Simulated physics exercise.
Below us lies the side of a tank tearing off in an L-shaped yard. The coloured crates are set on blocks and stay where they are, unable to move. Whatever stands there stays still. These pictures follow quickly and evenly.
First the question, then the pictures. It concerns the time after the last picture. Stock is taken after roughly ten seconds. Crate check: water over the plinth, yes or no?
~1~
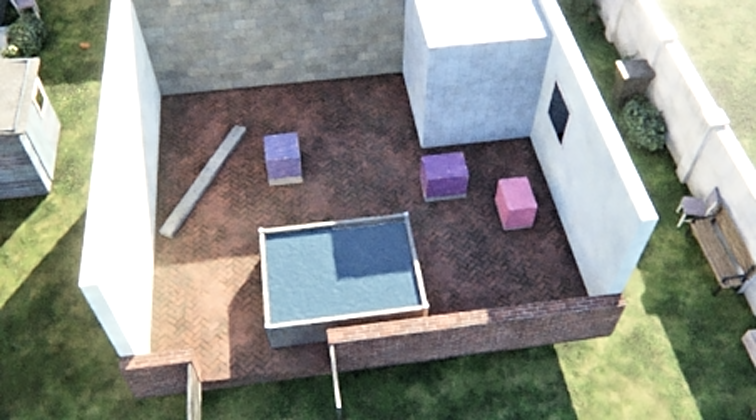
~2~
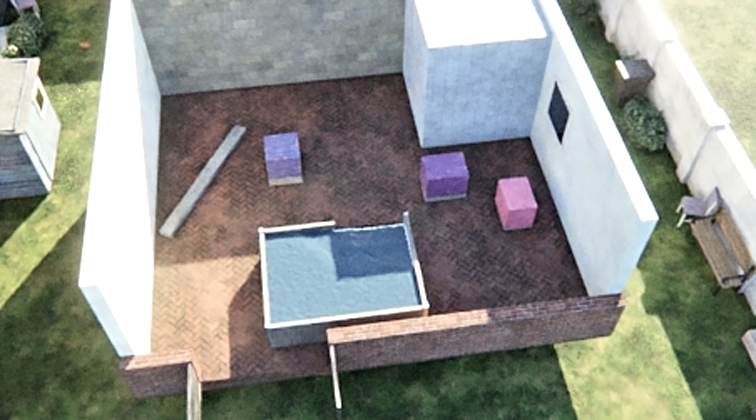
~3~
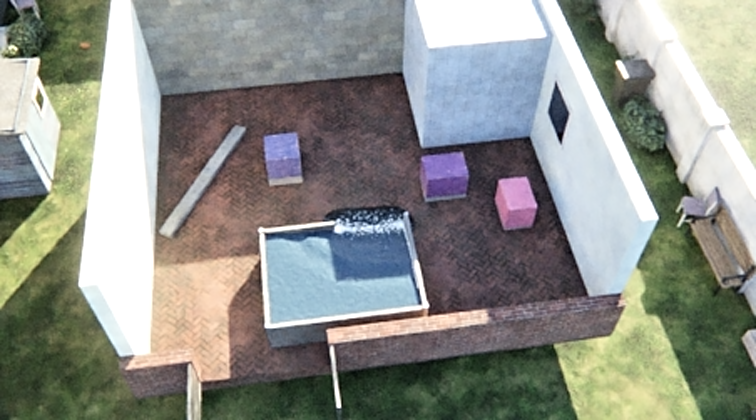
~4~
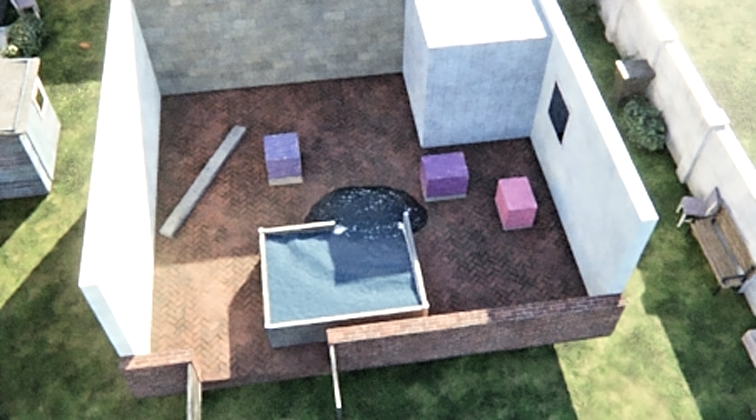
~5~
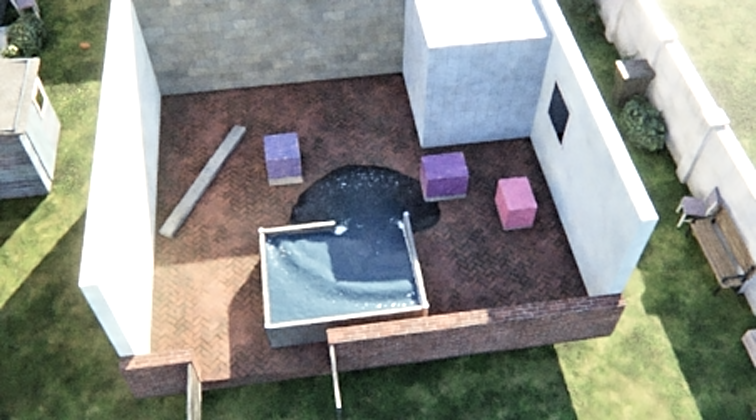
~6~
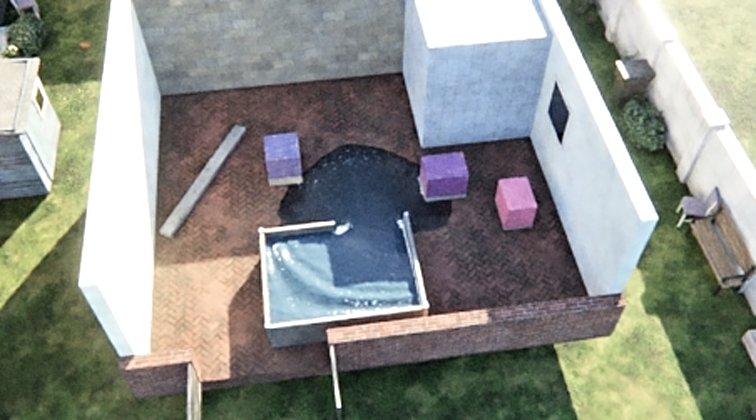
Blue crate no, pink crate yes, purple crate yes.
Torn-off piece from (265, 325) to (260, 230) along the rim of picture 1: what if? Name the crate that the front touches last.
Last comes the pink crate.
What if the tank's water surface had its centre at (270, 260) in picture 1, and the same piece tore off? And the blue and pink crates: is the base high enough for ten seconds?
As I see it, the blue crate gets swamped and the pink crate gets swamped.
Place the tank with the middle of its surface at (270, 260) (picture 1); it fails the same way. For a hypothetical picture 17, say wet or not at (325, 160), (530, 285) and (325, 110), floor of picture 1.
As listed: Flooded, free of water, awash.
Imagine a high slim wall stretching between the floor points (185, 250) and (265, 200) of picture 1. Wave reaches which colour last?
I say the crate marked pink.
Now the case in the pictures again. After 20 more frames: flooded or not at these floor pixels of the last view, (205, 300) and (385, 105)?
First spot spared, second spot inundated.
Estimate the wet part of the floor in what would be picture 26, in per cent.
Around 45 percent of it.
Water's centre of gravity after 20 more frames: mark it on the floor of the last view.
Centre: Close to (347, 190).
A moment on, water covers 30 % of the floor; the blue crate water round its plinth, the pink crate water round its plinth, the purple crate water round its plinth.
Next, water covers 35 % of the floor; the blue crate water round its plinth, the pink crate water round its plinth, the purple crate water round its plinth.
Then, water covers 45 % of the floor; the blue crate water round its plinth, the pink crate water round its plinth, the purple crate water round its plinth.
Later, water covers 65 % of the floor; the blue crate water round its plinth, the pink crate water round its plinth, the purple crate water round its plinth.
In the end, water covers 95 % of the floor; the blue crate stayed above the water, the pink crate was topped, the purple crate was topped.
